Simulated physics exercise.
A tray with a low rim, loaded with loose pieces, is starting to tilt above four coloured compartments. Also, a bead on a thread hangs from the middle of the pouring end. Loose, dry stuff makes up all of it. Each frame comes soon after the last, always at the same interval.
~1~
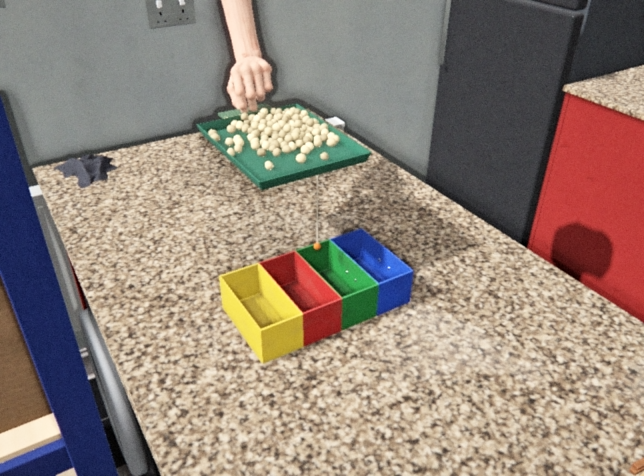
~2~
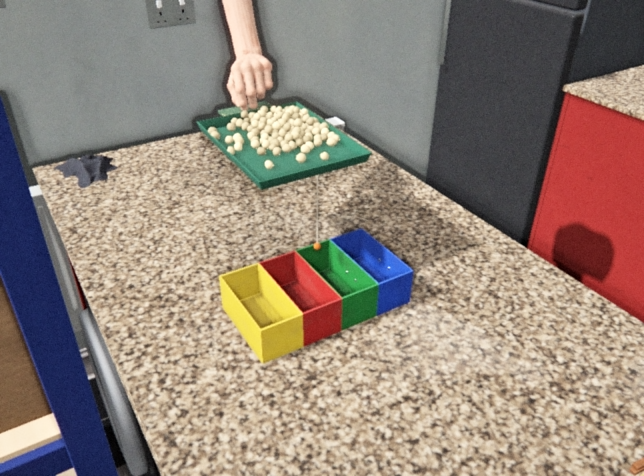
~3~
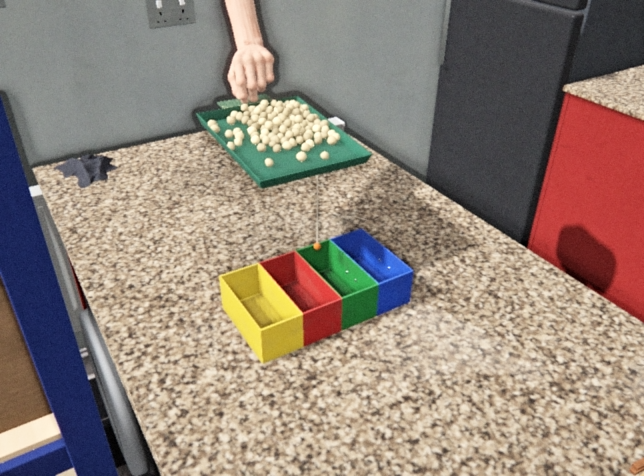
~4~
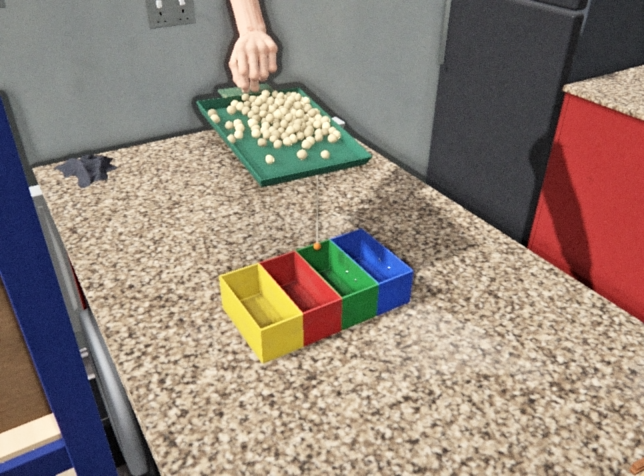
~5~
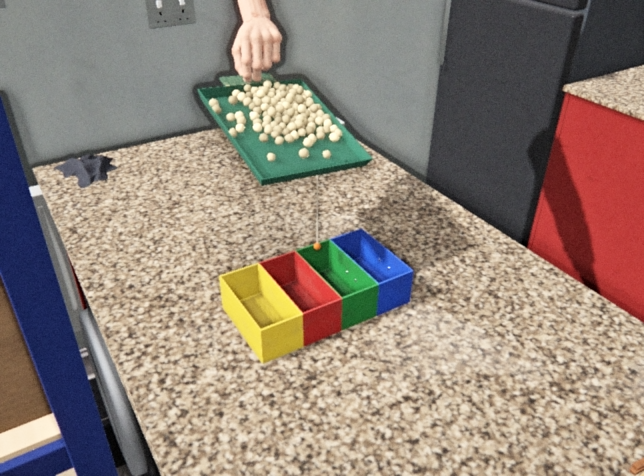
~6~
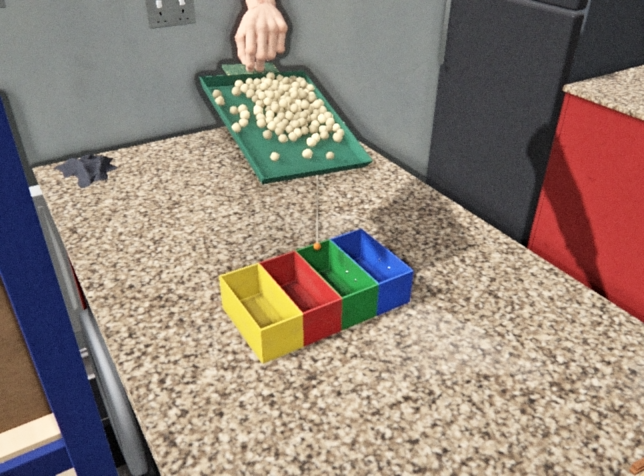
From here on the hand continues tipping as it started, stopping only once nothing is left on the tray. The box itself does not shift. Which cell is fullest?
The blue cell.
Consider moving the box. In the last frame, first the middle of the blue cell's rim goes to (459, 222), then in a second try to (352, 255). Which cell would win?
Try 1 - the yellow one. Try 2 - the blue cell.
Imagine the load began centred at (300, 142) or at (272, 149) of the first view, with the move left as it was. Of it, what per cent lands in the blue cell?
It comes to about 50 per cent the first time and about 50 per cent the second.
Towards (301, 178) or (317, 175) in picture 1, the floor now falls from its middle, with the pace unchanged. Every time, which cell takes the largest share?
Red, then the cell in green.
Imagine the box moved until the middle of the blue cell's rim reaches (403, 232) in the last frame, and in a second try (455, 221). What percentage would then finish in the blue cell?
First position: Some 10 %; second position: Some 0 %.
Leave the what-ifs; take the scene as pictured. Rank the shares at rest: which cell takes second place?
The second spot goes to the green cell.
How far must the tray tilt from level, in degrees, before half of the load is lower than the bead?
At about 80°.
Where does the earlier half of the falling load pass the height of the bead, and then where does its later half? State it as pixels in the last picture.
Around (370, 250), followed by around (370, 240).
Soon, tray tipped steeply; about two thirds on the tray; a small part in the blue cell; a stray few in the green cell; about a quarter falling or outside the box.
A while on, tray tipped past a quarter turn; a stray few on the tray; about half in the blue cell; about a quarter in the green cell; a stray few in the red cell; about a third falling or outside the box.
Towards the end, tray tipped past a quarter turn; about half in the blue cell; about a quarter in the green cell; a stray few in the red cell; about a quarter falling or outside the box.
Finally, tray tipped past a quarter turn; about half in the blue cell; about a quarter in the green cell; a stray few in the red cell; none in the yellow cell; about a quarter outside the box.
